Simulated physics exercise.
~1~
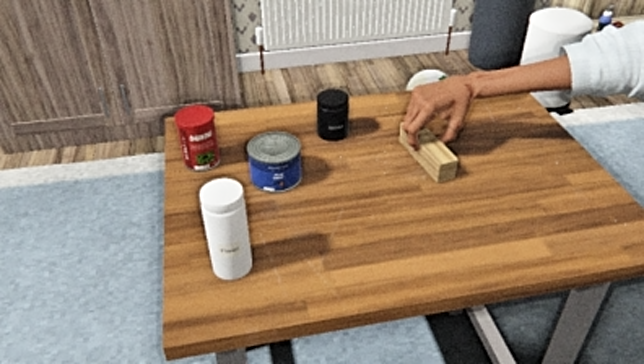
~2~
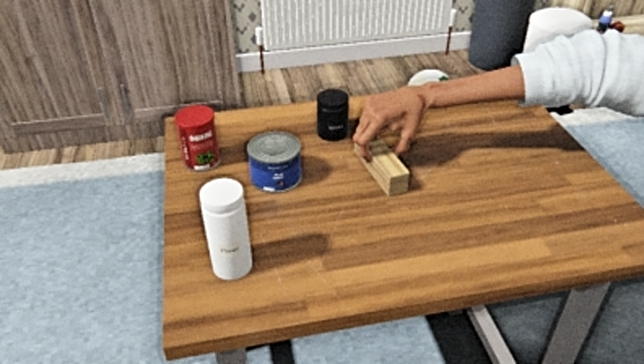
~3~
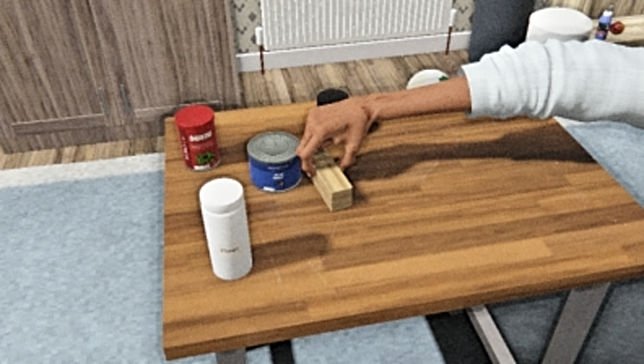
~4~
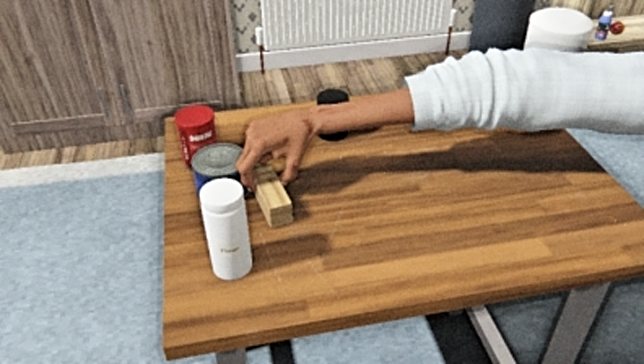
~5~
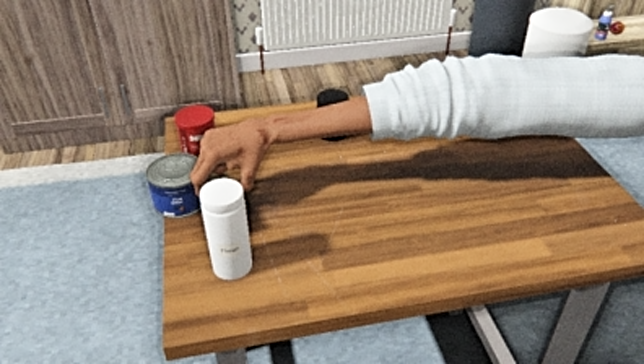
On a wooden table, a hand sliding a wooden block leftward, pushing a blue tub to the edge beside a red tin.
